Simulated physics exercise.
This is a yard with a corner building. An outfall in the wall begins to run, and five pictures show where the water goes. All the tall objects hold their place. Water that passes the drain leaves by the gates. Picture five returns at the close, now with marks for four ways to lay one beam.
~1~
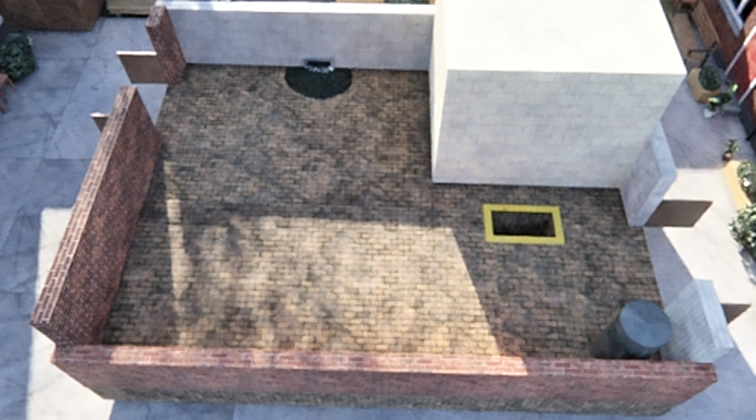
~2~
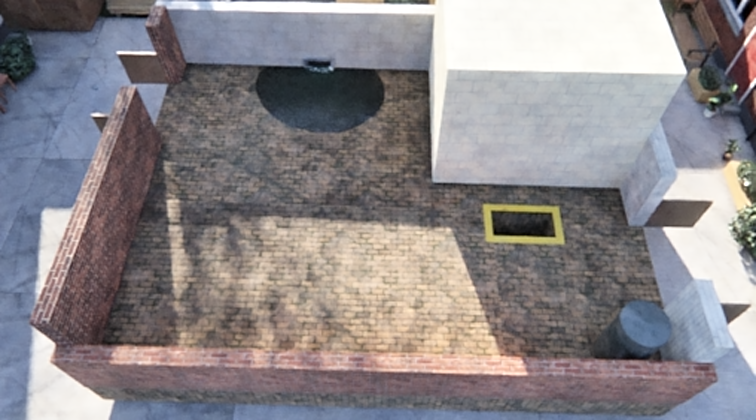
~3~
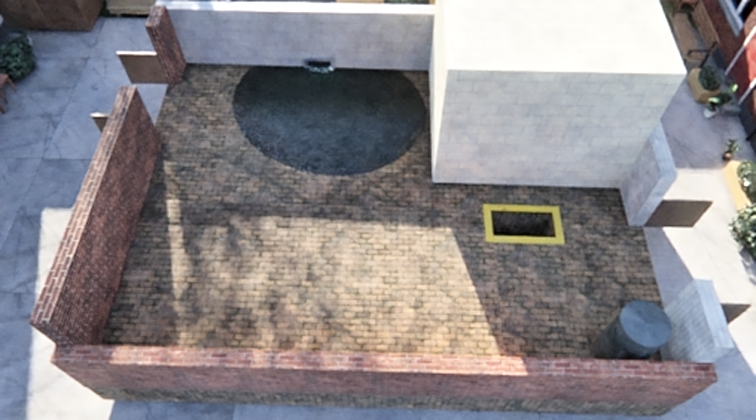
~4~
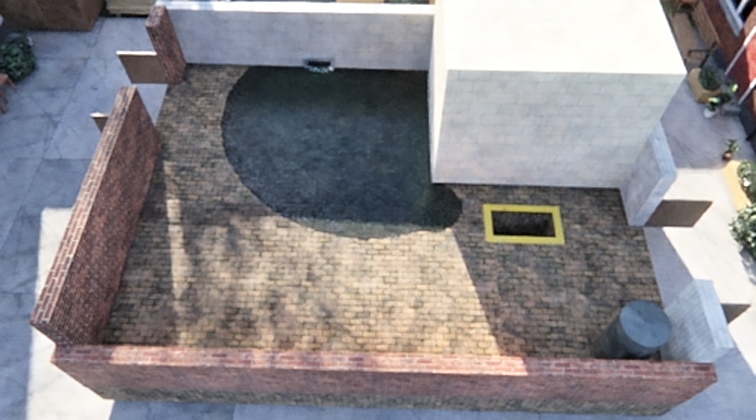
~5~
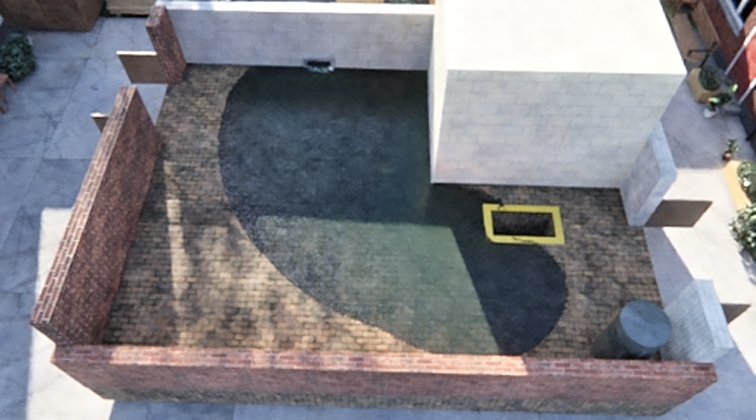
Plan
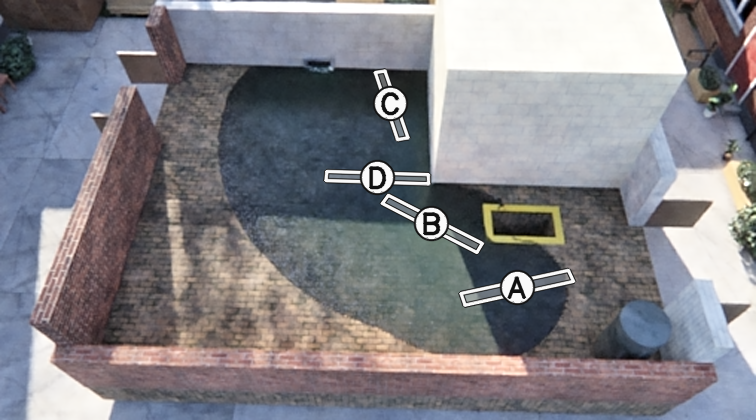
Dark water spreads from the back wall across the brick yard and reaches the yellow-edged pit.
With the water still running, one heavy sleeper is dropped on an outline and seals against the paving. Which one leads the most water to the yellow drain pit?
Use place B.
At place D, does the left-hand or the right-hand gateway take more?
More leaves on the right.
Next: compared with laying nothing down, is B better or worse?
Place B is better.
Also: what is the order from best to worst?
The order is B, A, C, D.
On the marked copy, A from (463, 299) to (570, 275); B from (385, 199) to (479, 247); C from (380, 71) to (402, 138); D from (326, 175) to (428, 179).
For place A, about 18 % of the stream runs into the yellow drain pit, about 82 % out by the gates.
For place B, about 36 % of the stream runs into the yellow drain pit, about 64 % out by the gates.
For place C, about 11 % of the stream runs into the yellow drain pit, about 88 % out by the gates.
For place D, about 4 % of the stream runs into the yellow drain pit, about 84 % out by the gates.
